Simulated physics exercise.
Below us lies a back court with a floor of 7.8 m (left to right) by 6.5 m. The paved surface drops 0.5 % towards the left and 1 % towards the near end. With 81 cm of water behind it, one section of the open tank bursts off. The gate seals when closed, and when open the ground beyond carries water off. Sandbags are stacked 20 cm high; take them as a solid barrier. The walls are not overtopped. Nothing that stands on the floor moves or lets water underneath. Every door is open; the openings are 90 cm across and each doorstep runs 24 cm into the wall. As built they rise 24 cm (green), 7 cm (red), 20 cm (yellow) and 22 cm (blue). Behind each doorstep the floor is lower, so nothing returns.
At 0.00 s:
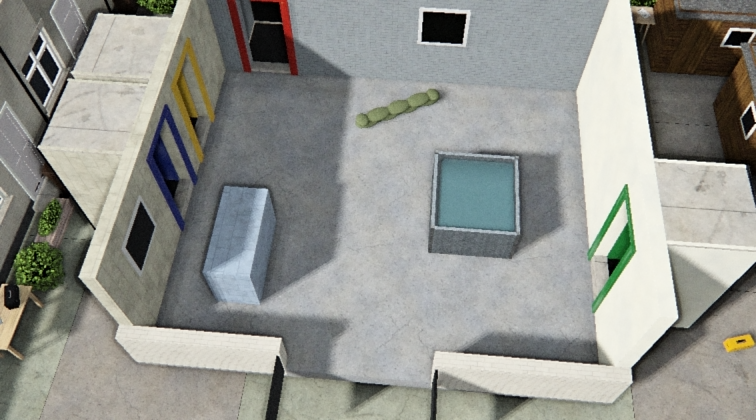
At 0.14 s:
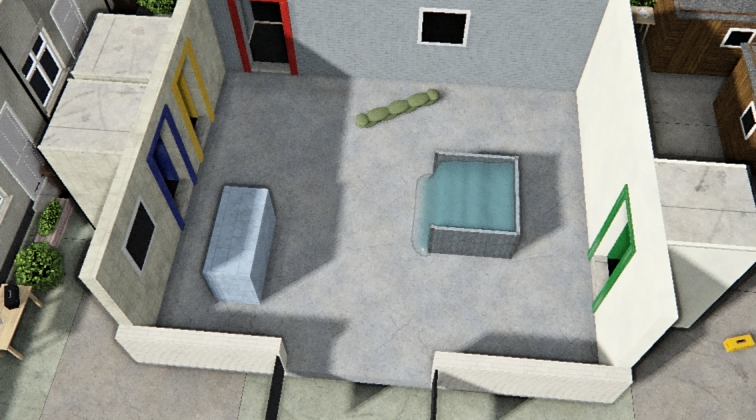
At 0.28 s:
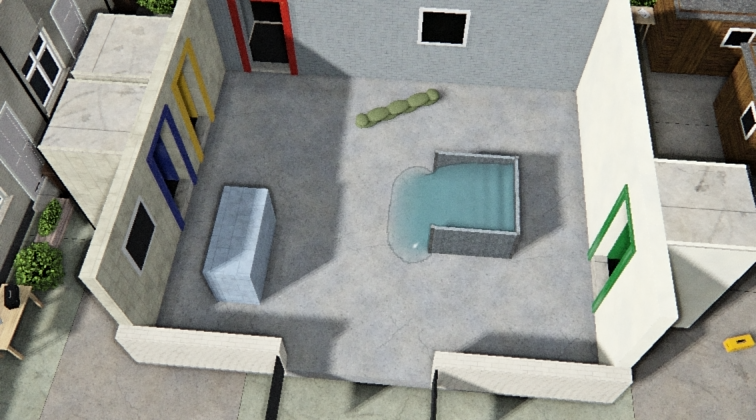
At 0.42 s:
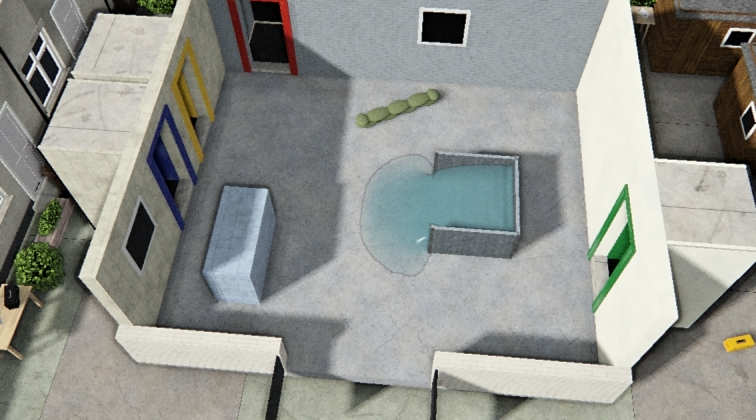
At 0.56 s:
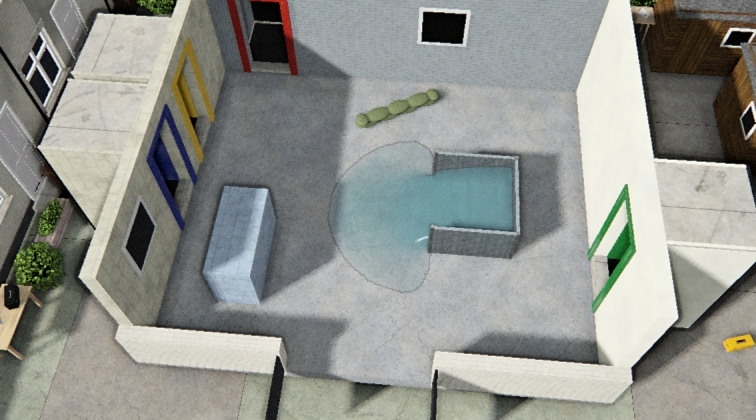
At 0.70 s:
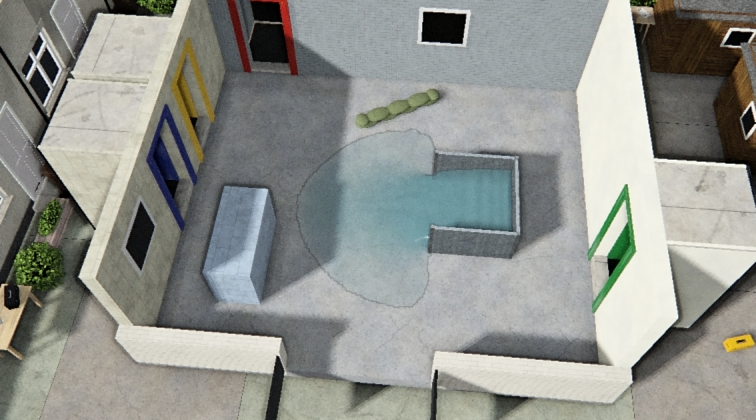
Teal water pours out of the open left side of a square grey tank, in a walled, paved courtyard seen from high above by a still camera. A pale blue-grey block stands at left near blue and yellow doorways, with green sandbags and a red doorway behind and a green doorway at right. The water spreads leftward in a widening, rounded sheet while the level in the tank sinks.
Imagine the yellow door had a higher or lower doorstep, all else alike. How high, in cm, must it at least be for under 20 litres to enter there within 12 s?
At least 15 cm or so.
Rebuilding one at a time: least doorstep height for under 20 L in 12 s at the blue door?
Roughly 22 cm at blue.
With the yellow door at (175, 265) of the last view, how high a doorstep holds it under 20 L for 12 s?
About 9.0 cm.
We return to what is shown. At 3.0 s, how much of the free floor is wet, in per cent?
Some 50 per cent of it.
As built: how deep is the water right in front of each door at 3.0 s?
Depths in cm: Green 0, red 5, yellow 17, blue 15.
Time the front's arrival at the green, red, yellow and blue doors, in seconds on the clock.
Arrival: Green not in the 12 s, red 2.2 s, yellow 1.6 s, blue 1.2 s.
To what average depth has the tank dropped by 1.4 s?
Roughly 27 cm on average.
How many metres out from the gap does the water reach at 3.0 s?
About 5.8 m.
After 1.4 s water covers 35 % of the floor, deepest (34 cm) near (275, 236); it has not reached the yellow door.
After 3.0 s water covers 50 % of the floor, deepest (30 cm) near (225, 76); 17 cm at the yellow door, 2 litres in over its 20 cm doorstep.
After 12.0 s water covers 75 % of the floor, deepest (8 cm) near (201, 349); 4 cm at the yellow door, 3 litres in over its 20 cm doorstep.
At the yellow door as built, the water arrived by 1.6 s and peaked near 23 cm at 2.2 s.
With a doorstep of 12.5 cm, 39 litres would have come in within the 12 s; with 17.5 cm, 10 litres. So under 20 litres takes about 15 cm.
